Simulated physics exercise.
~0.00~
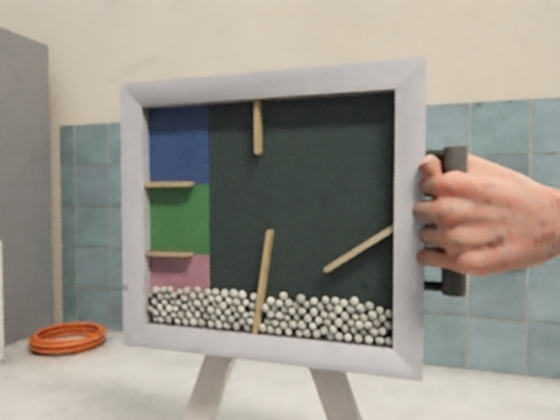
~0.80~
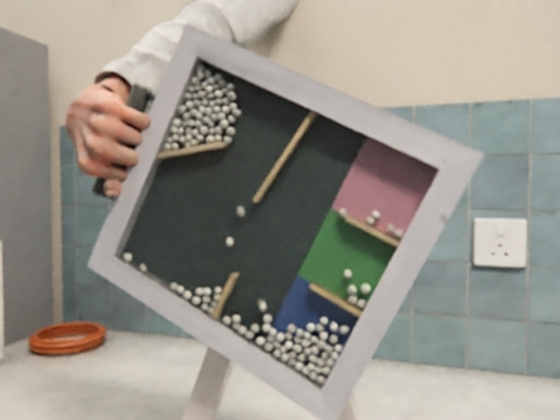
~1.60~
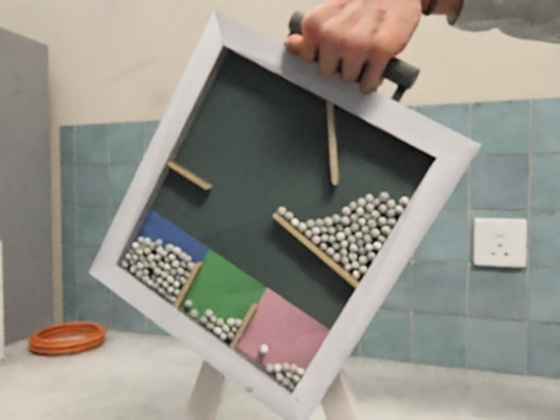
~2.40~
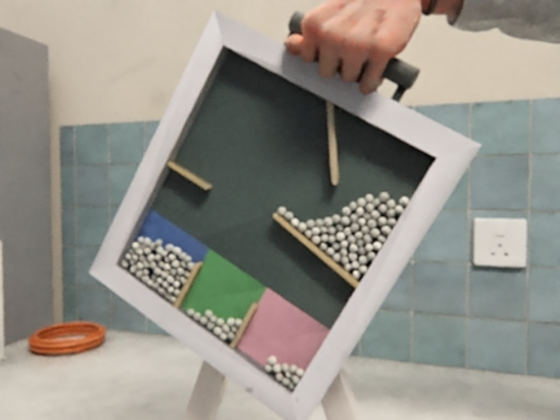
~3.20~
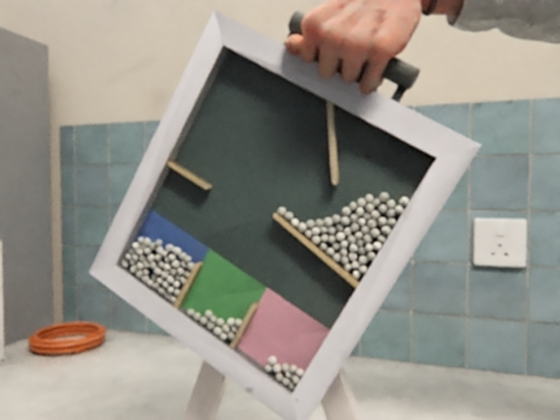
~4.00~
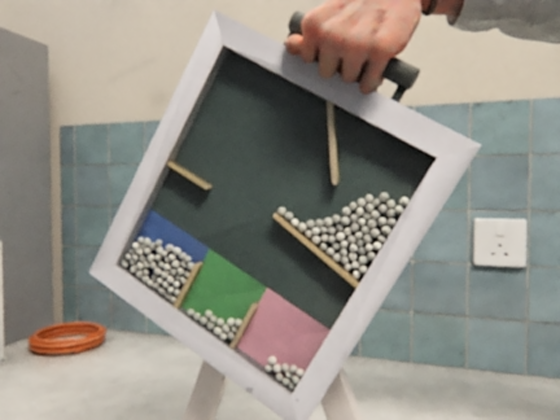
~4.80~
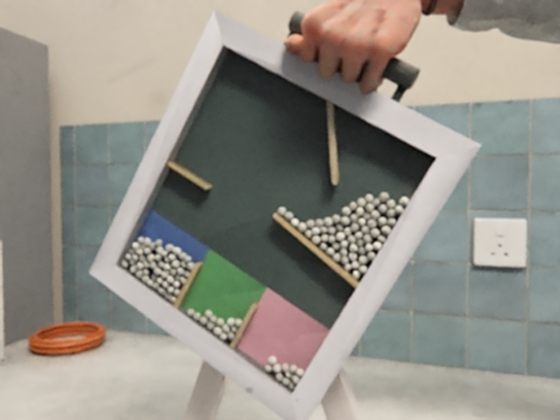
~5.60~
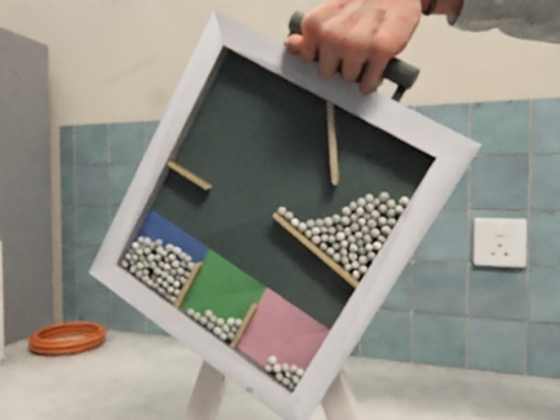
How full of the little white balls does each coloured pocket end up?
The blue pocket ends up with a middling share of the balls, while the green and pink pockets each hold only a low share.
